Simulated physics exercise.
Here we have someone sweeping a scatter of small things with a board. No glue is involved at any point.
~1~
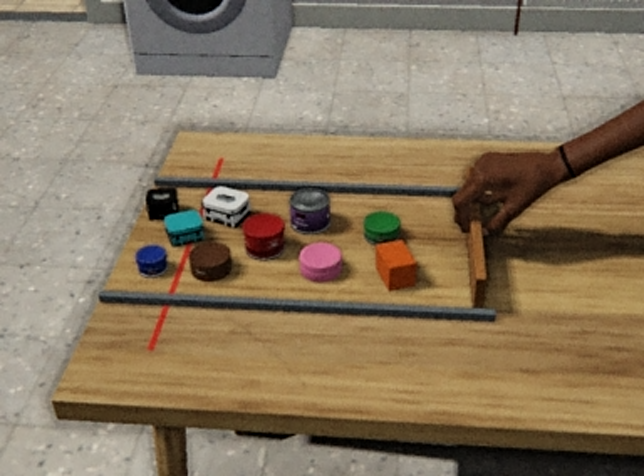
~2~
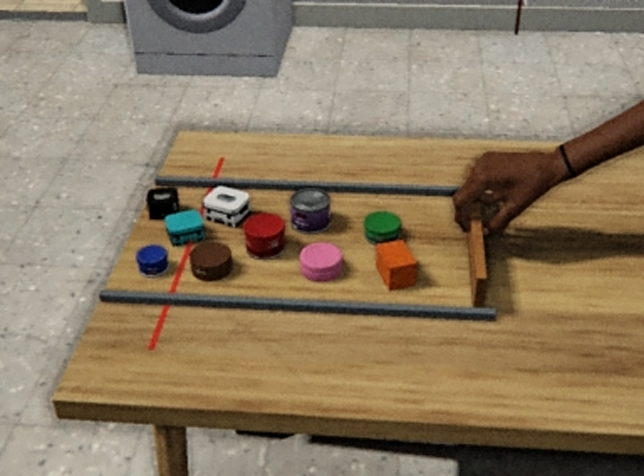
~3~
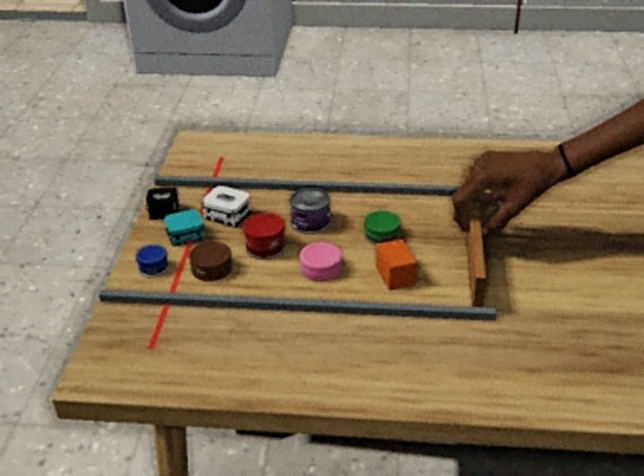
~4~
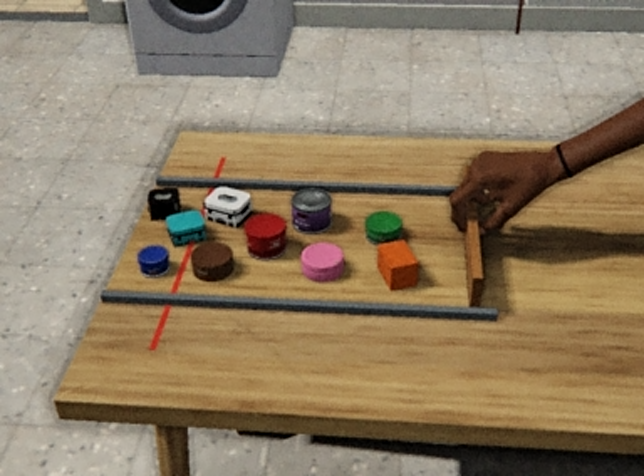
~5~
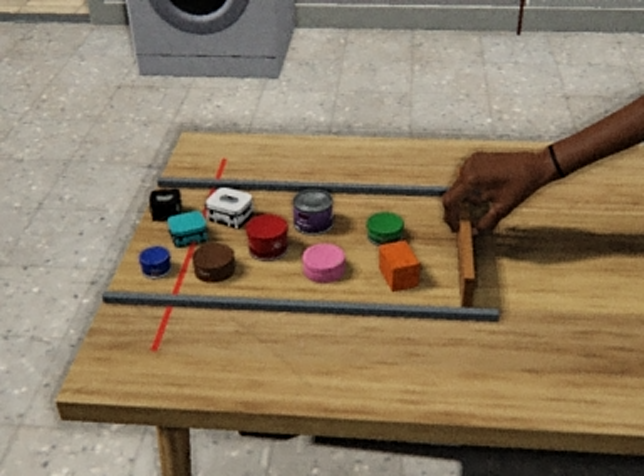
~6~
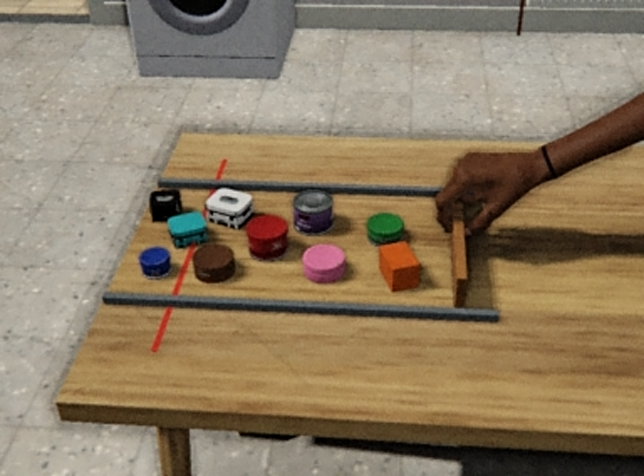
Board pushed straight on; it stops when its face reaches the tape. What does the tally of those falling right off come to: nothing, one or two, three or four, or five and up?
The tally of drops is above two and under five.
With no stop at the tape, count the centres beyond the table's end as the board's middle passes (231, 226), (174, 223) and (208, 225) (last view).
First 1, next 6, last 3.
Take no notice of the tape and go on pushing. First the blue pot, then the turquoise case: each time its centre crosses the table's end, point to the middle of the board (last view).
Near (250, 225), then near (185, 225).
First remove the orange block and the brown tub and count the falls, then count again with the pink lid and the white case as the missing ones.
First try 1, second try 1.
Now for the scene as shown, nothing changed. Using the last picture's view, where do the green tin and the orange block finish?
Around (182, 220) and around (170, 257).
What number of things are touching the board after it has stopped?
Number in contact with it: 3.
Early on, none off yet; black case at rest near (166, 206); blue pot at rest near (156, 263); turquoise case at rest near (188, 230).
A while later, none off yet; black case travelled a little near (151, 205); blue pot leaning well over near (98, 270); turquoise case travelled about its own width near (167, 227).
Finally, the number that fall off is three or four; lost, brown tub, blue pot and black case.
